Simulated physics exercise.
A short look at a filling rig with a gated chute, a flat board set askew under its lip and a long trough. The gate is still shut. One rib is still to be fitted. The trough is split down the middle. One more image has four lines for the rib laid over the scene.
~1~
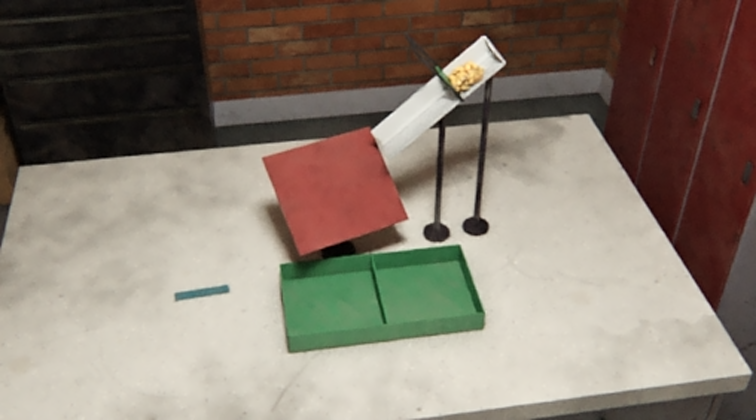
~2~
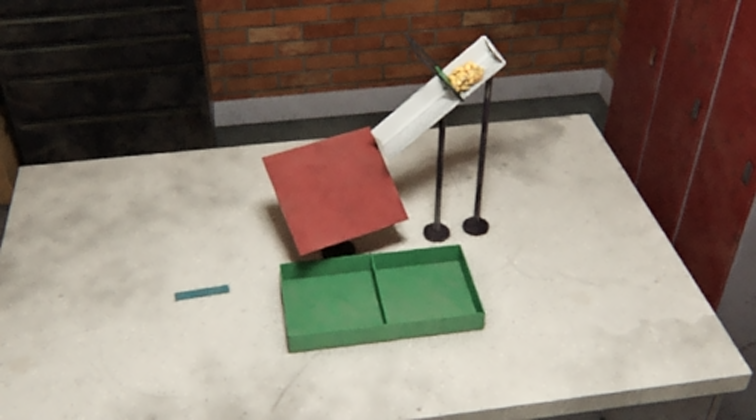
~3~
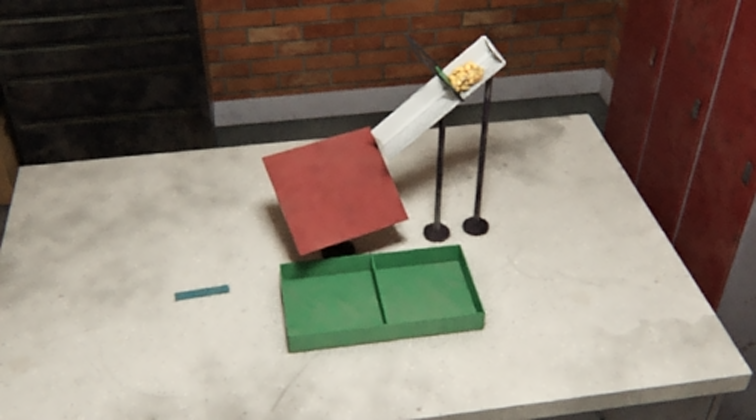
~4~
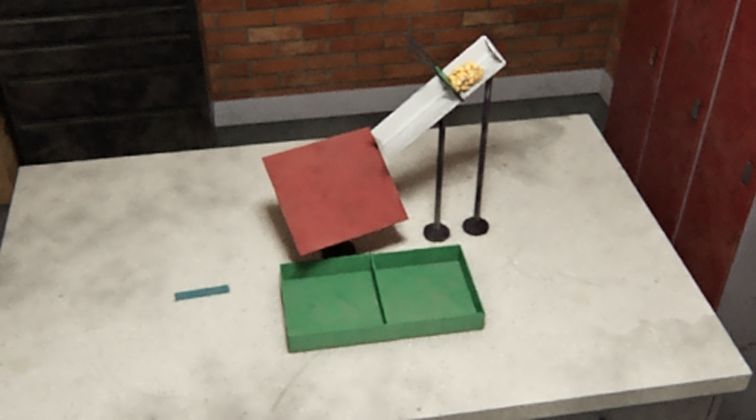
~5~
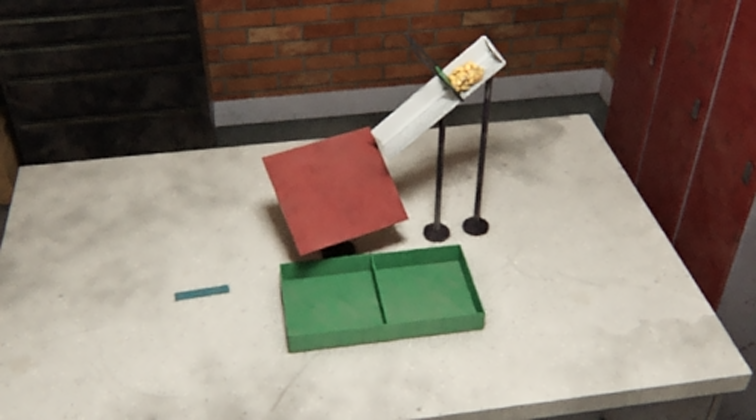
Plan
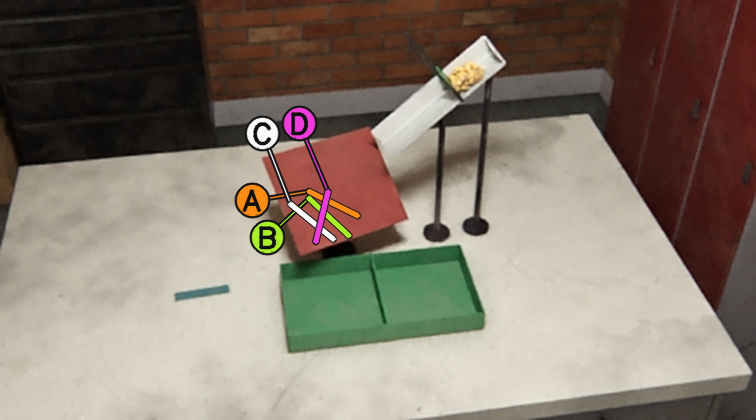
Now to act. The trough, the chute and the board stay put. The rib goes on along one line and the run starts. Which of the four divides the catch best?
I would pick line B.
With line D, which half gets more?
Left.
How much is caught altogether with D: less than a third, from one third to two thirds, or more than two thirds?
More than two thirds.
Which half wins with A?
The right half.
On the marked copy, line A from (308, 191) to (357, 215); line B from (308, 198) to (348, 235); line C from (290, 204) to (333, 239); line D from (328, 191) to (315, 241).
With A, of what is caught, a small share in the left half, the bulk in the right.
With B, of what is caught, close to half in the left half, close to half in the right.
With C, of what is caught, the bulk in the left half, a small share in the right.
With D, of what is caught, the bulk in the left half, a small share in the right.
